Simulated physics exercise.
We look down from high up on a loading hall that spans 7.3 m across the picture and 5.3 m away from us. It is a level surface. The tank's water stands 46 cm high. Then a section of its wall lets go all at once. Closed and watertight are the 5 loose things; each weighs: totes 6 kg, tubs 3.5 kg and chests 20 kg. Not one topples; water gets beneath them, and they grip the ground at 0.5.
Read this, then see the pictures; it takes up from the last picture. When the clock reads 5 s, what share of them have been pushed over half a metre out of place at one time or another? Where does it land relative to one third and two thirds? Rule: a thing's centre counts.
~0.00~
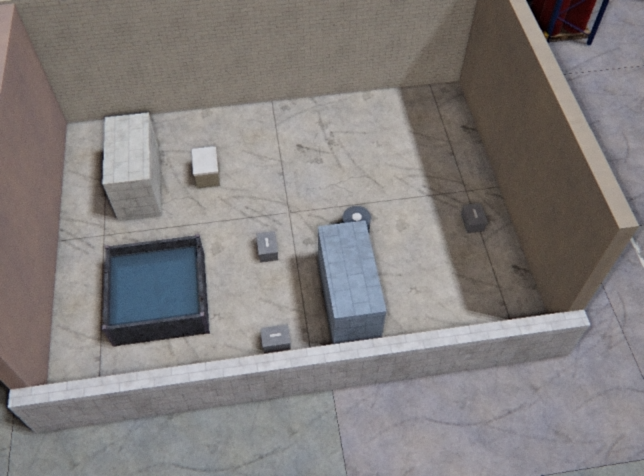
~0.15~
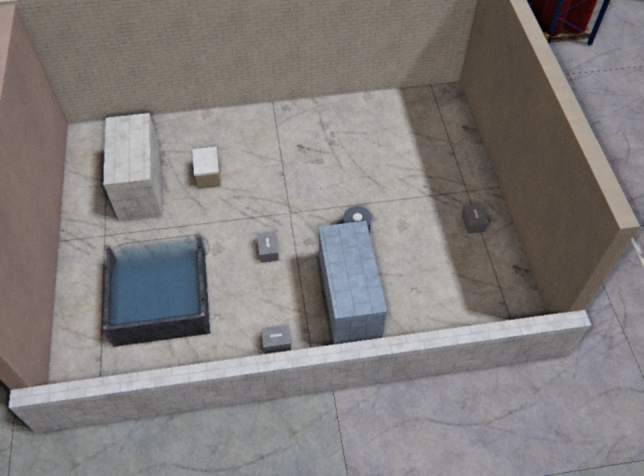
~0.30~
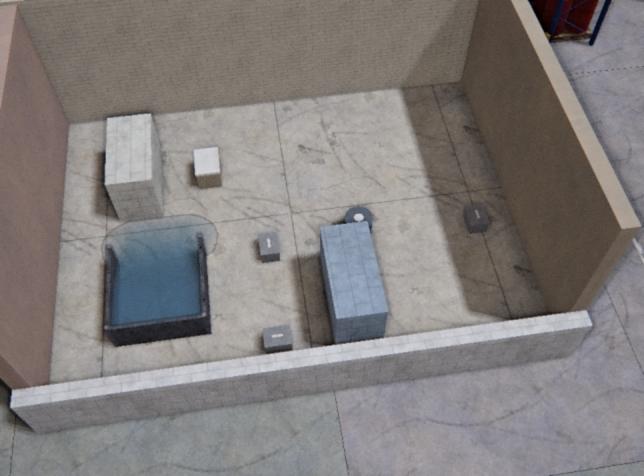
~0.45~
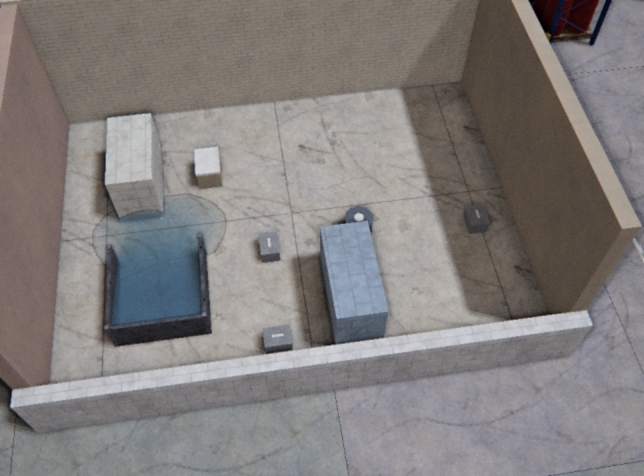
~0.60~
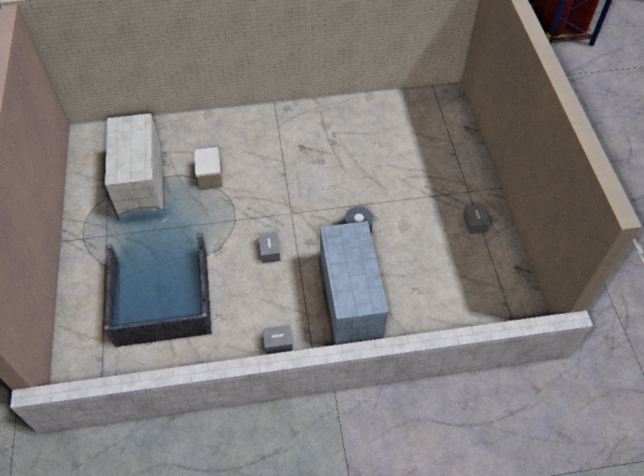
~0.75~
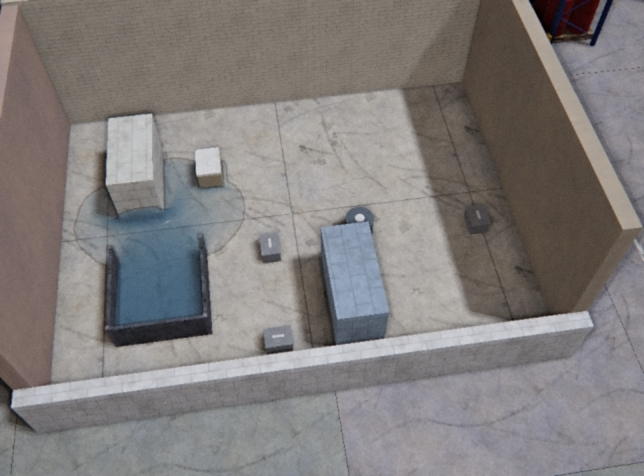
It lands below one third.
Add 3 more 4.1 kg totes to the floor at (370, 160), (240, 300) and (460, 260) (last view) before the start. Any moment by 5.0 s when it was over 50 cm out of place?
Sequence of outcomes: Does not cross it, does not cross it, does not cross it.
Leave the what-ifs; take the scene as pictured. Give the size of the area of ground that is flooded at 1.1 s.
Flooded: Near 7.0 m2.
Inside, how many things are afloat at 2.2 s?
Tally: 0 of them.
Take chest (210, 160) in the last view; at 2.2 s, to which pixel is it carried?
Roughly at (239, 124).
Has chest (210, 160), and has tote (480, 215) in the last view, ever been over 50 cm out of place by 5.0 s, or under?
Exceeds it; stays within.
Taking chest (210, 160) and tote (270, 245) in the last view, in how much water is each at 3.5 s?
About 4 and 1 cm.
After 1.1 s 0 of 5 are over 50 cm from their spots; 0 afloat.
After 2.2 s 1 of 5 are over 50 cm from their spots; 0 afloat.
After 3.5 s 1 of 5 are over 50 cm from their spots; 0 afloat.
After 5.0 s 1 of 5 are over 50 cm from their spots, and 1 have been at some point; 0 afloat.
